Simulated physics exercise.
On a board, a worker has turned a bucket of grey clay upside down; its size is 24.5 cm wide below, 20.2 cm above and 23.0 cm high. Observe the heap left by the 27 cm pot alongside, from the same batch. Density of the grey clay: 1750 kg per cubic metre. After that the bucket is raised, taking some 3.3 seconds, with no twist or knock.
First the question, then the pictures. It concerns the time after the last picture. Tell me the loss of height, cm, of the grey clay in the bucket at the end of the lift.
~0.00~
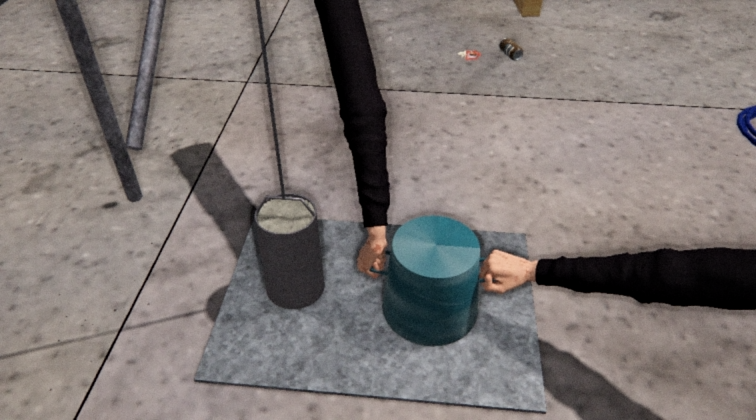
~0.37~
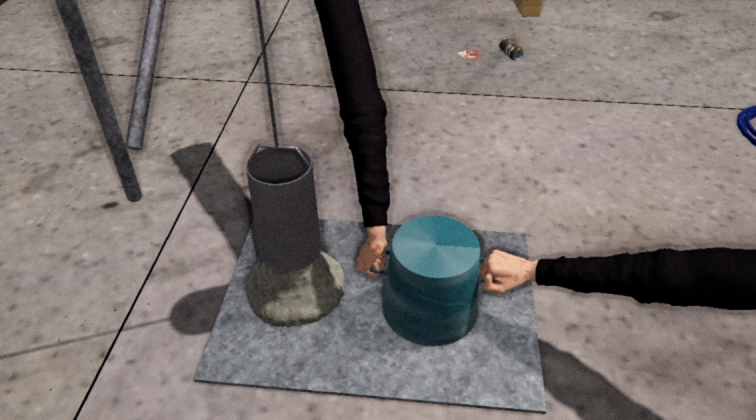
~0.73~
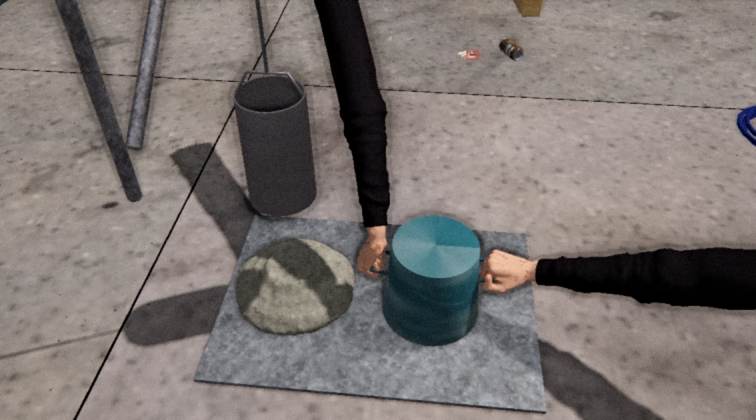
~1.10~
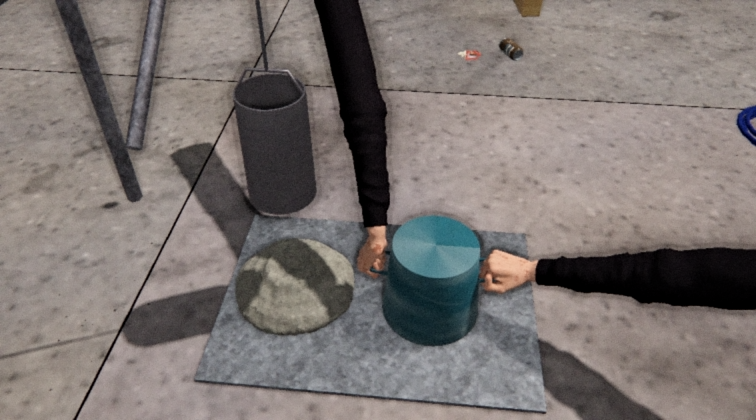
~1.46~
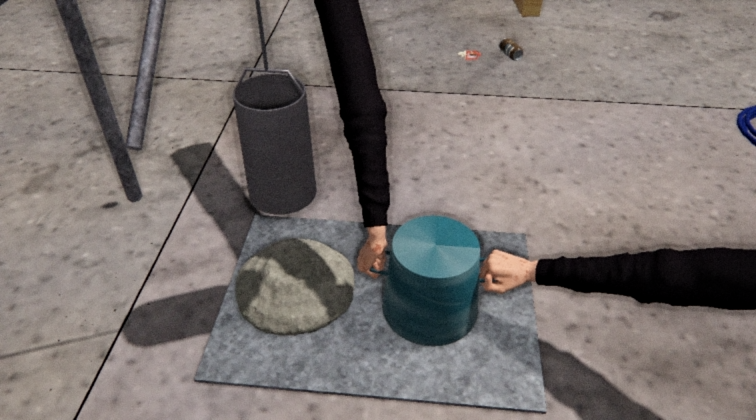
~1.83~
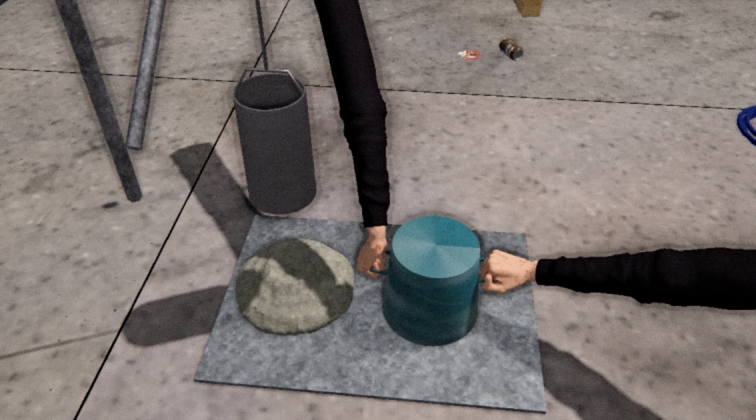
Close to 12 cm.
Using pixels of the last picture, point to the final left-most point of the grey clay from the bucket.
About pixel (347, 313).
After 2.7 s, the bucket is up 5.9 cm; the grey clay has come down 6.4 cm to 17 cm and is 37 cm wide.
After 3.5 s, the bucket is up 15 cm; the grey clay has come down 12 cm to 11 cm and is 44 cm wide.
After 4.3 s, the bucket is up 23 cm; the grey clay has come down 12 cm to 11 cm and is 44 cm wide.
After 5.3 s, the bucket is clear; the grey clay has come down 12 cm to 11 cm and is 44 cm wide.
After 5.8 s, at rest, the bucket is clear; the grey clay has come down 12 cm to 11 cm and is 44 cm wide.
